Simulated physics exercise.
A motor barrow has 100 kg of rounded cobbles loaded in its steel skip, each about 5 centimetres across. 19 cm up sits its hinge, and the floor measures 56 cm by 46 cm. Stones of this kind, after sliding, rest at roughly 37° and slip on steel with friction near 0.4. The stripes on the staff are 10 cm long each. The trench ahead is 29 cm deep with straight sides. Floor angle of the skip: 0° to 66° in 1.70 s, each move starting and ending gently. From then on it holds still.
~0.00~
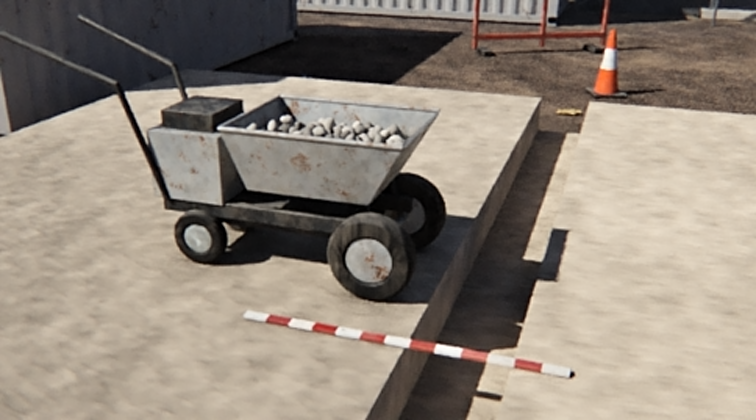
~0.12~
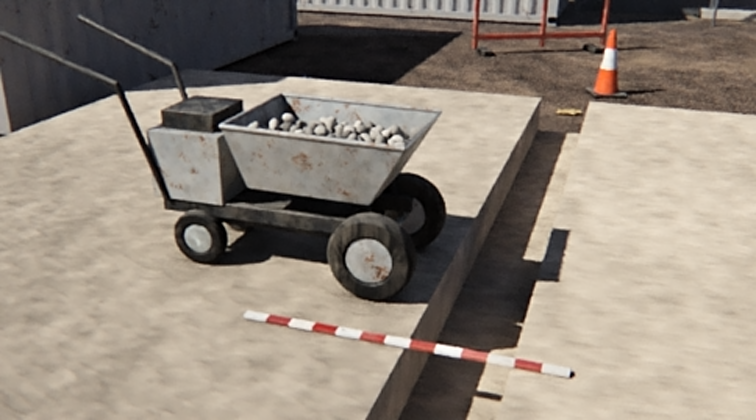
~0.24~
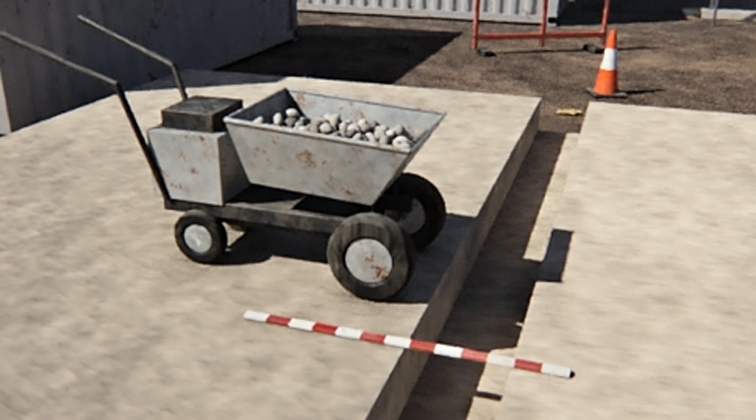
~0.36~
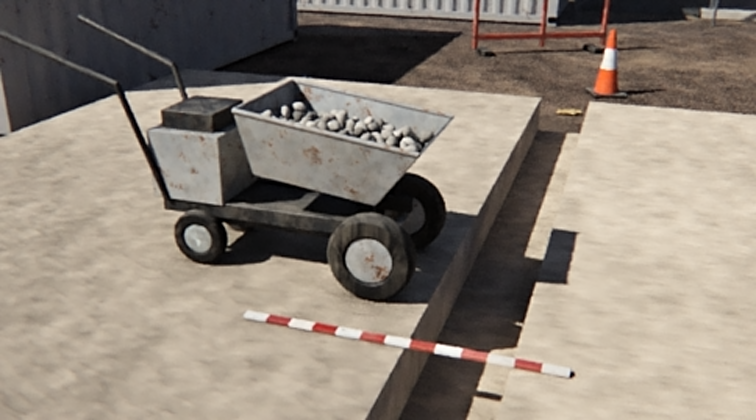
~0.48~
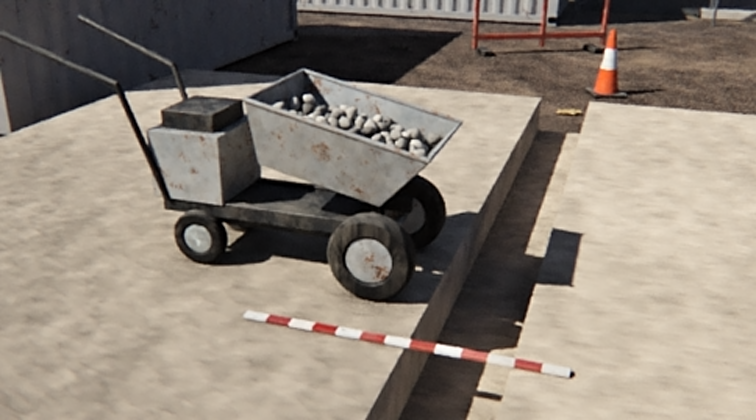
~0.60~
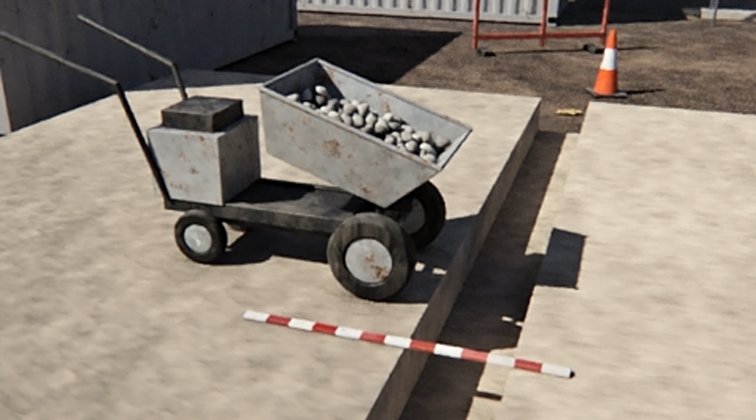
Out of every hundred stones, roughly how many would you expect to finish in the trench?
Close to 40 in every hundred.
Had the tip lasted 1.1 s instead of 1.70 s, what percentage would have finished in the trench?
In that case some 35 per cent.
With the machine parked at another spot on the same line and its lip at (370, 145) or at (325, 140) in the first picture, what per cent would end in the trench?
About 70 per cent first, then about 70 per cent.
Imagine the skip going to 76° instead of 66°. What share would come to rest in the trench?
Then roughly 55 percent.
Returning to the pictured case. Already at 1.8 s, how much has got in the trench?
About 10 per cent by then.
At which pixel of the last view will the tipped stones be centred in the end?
At about pixel (523, 332) in the last view.
After 1.3 s the floor is at 55°; 100 % in the skip; the foremost stones are at (488, 212).
After 1.8 s the floor is at 66°; 79 % in the skip, 8 % in the trench, 12 % past the trench; the foremost stones are at (597, 310).
After 2.2 s the floor is at 66°; 58 % in the skip, 16 % in the trench, 26 % past the trench; the foremost stones are at (658, 324).
After 4.1 s the floor is at 66°; 31 % in the skip, 40 % in the trench, 29 % past the trench; the foremost stones are at (705, 331).
